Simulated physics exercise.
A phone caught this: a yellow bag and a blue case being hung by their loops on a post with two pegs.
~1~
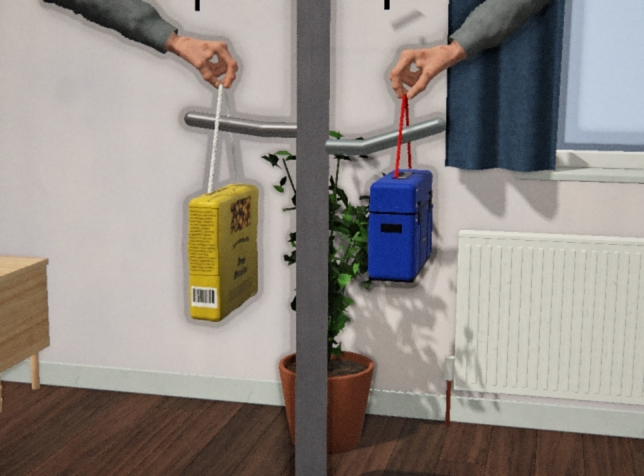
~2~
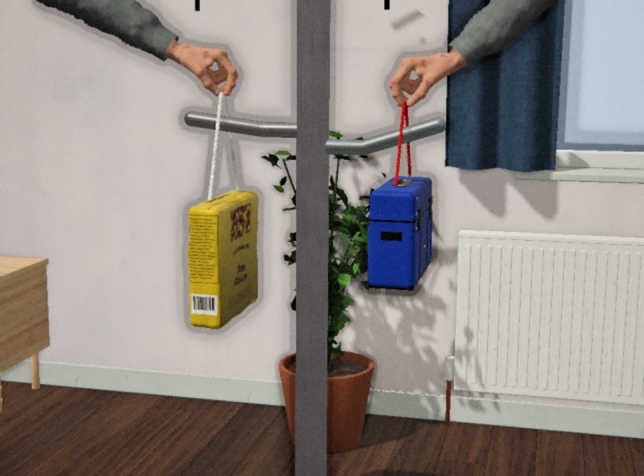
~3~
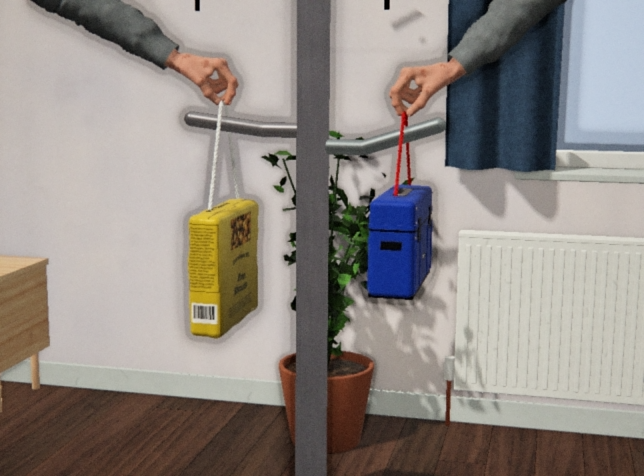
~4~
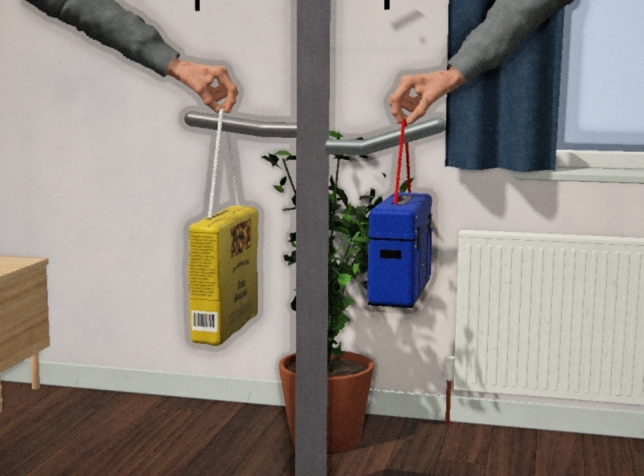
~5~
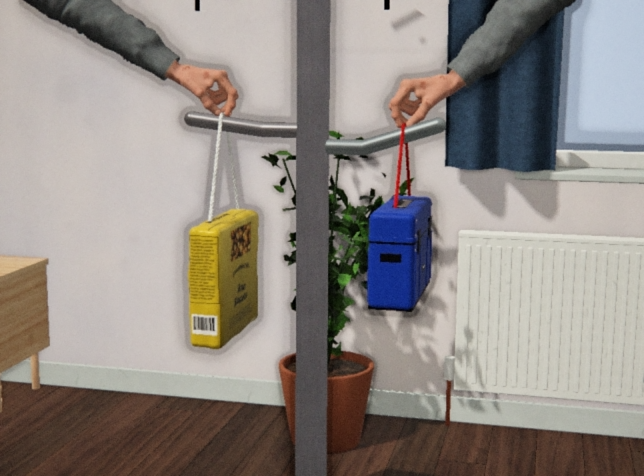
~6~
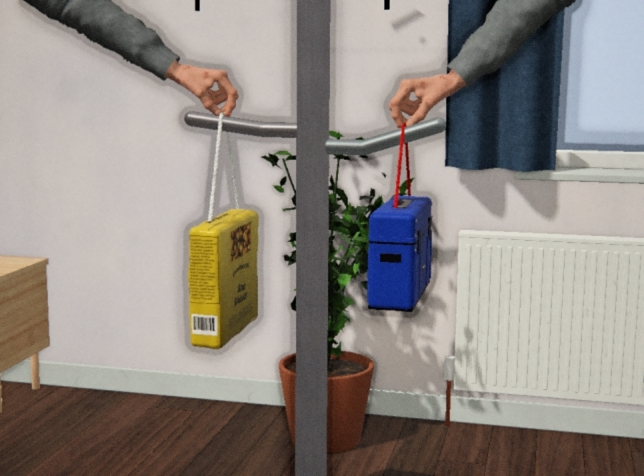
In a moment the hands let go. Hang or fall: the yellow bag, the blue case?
The yellow bag does not fall. The blue case does not fall.
Then, 0.30 s later than the last view, yellow bag hanging from its loop near (226, 278); blue case hanging from its loop near (401, 252).
Then, 0.62 s later than the last view, yellow bag hanging from its loop near (226, 279); blue case hanging from its loop near (397, 253).
Finally, yellow bag hanging from its loop near (226, 279); blue case hanging from its loop near (396, 253). The yellow bag stays hanging and the blue case holds on.
